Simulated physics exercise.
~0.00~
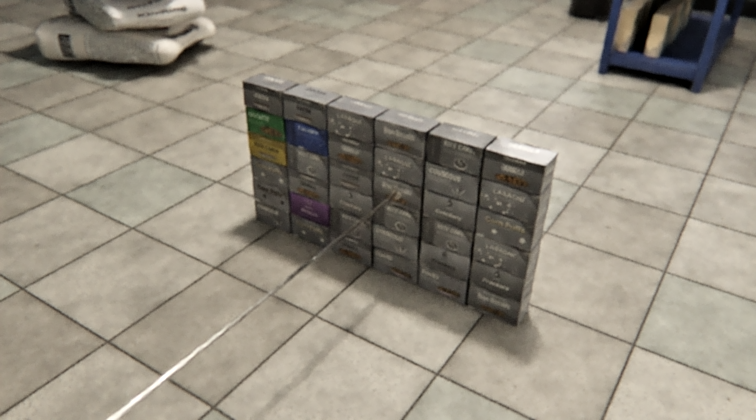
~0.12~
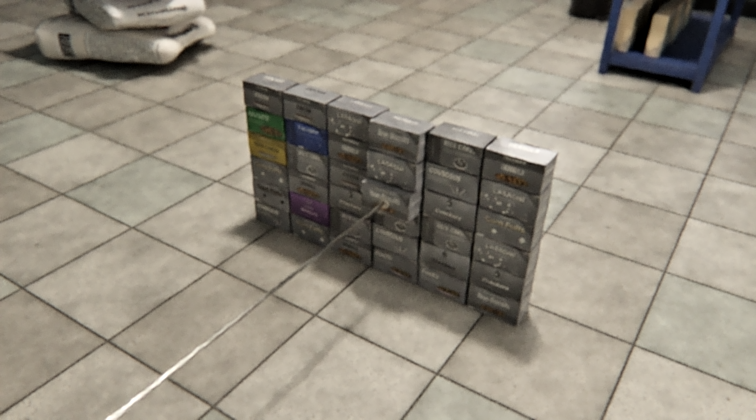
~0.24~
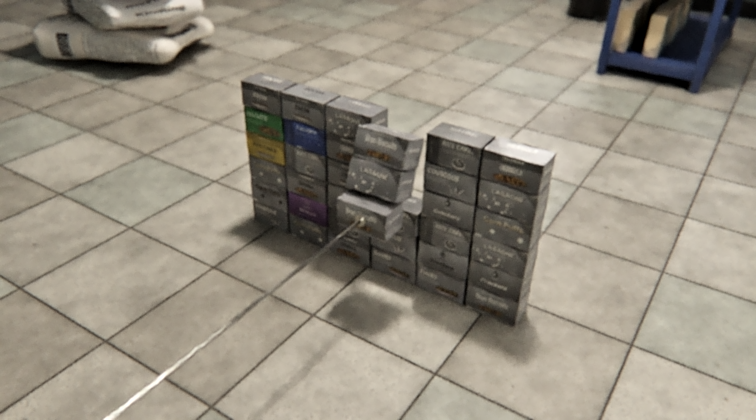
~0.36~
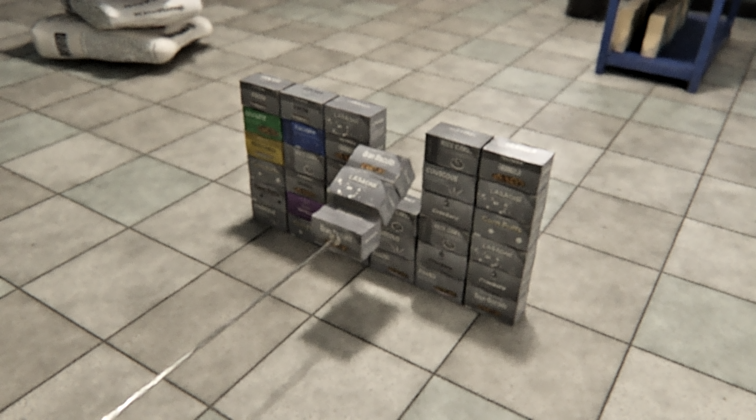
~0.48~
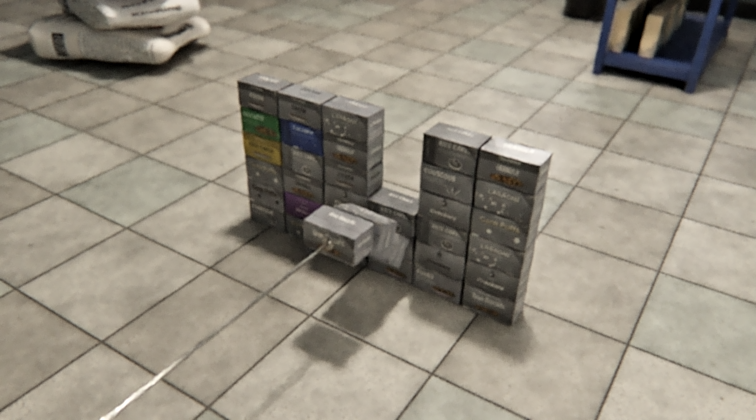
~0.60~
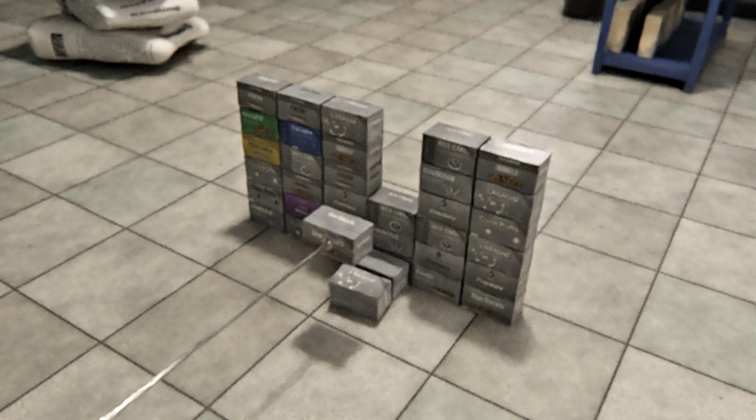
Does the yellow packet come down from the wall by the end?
No, the yellow packet stays up in its place on the left side of the wall. Only two gray packets from above the pulled one fall.
